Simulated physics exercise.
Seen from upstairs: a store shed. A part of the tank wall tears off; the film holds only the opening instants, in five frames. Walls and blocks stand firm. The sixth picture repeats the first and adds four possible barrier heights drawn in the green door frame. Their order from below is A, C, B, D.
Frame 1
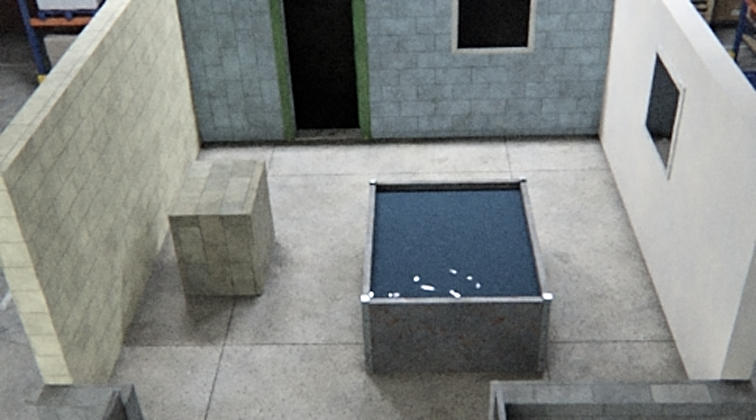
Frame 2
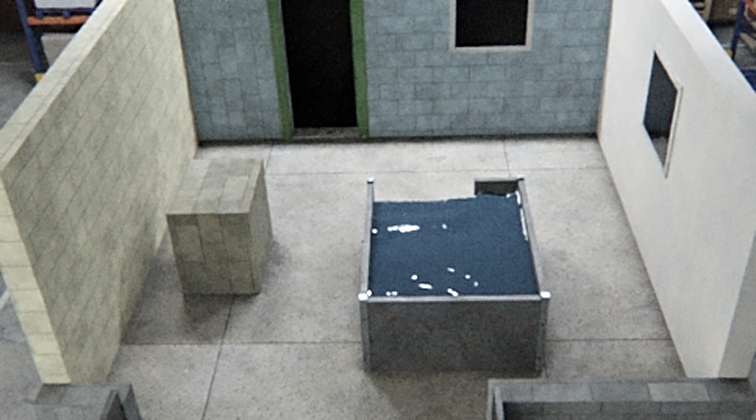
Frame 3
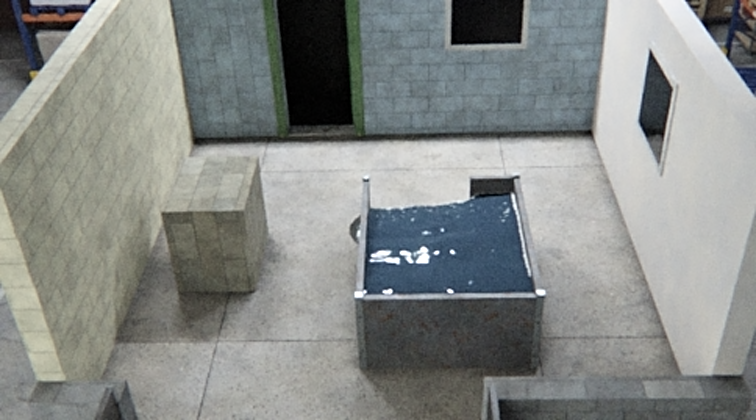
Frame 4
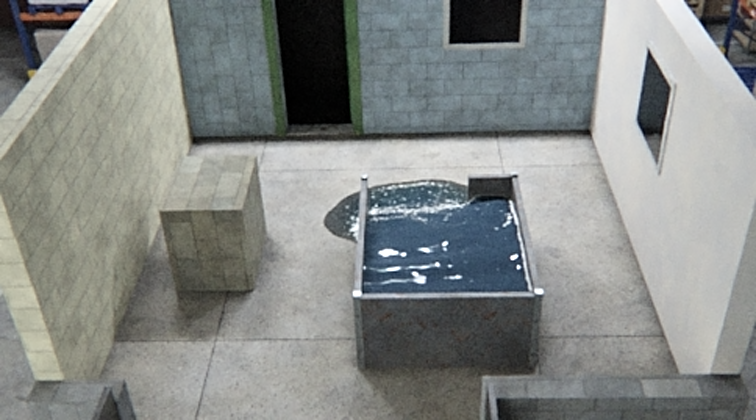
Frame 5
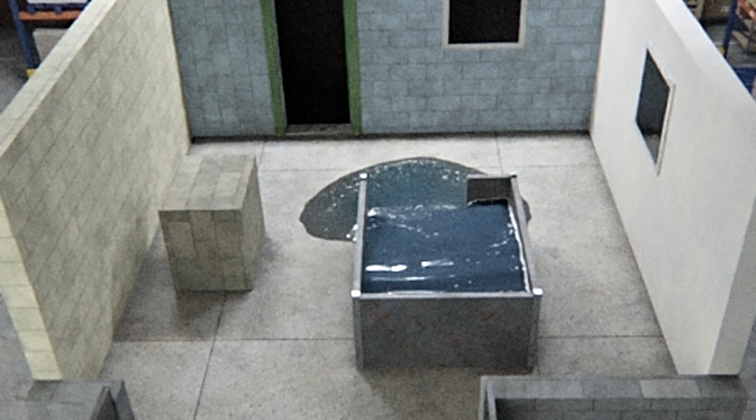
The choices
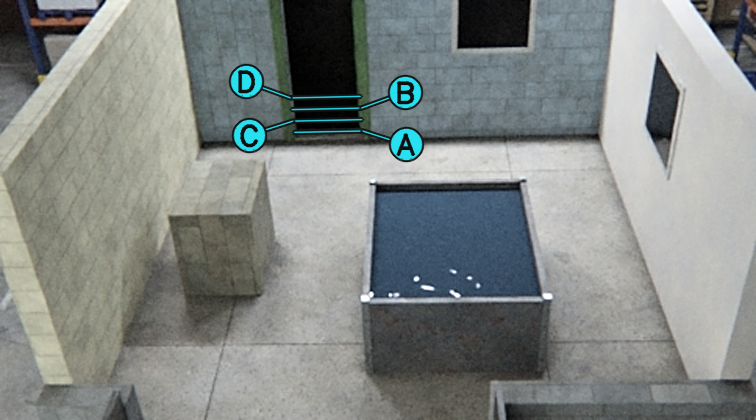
Water in the gray tank sloshed and sank at the back, then poured out behind it, spreading a dark puddle across the shed floor, first to the left and then past the right side too.
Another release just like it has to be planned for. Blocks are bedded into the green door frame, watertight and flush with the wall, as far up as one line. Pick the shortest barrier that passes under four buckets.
C is the one.
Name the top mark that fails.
Here it is mark A.
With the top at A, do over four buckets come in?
Yes, that goes wrong.
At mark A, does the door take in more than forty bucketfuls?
No, it does not.
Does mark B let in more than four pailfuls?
No, not at all.
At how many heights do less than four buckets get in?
Three of them.
In cyan, A at (328, 131); B at (326, 108); C at (327, 120); D at (325, 97); from the bottom up A, C, B, D.
If A is chosen, about 13 bucketfuls get in.
If B is chosen, nothing gets over.
If C is chosen, a splash gets over, under a bucket.
If D is chosen, nothing gets over.
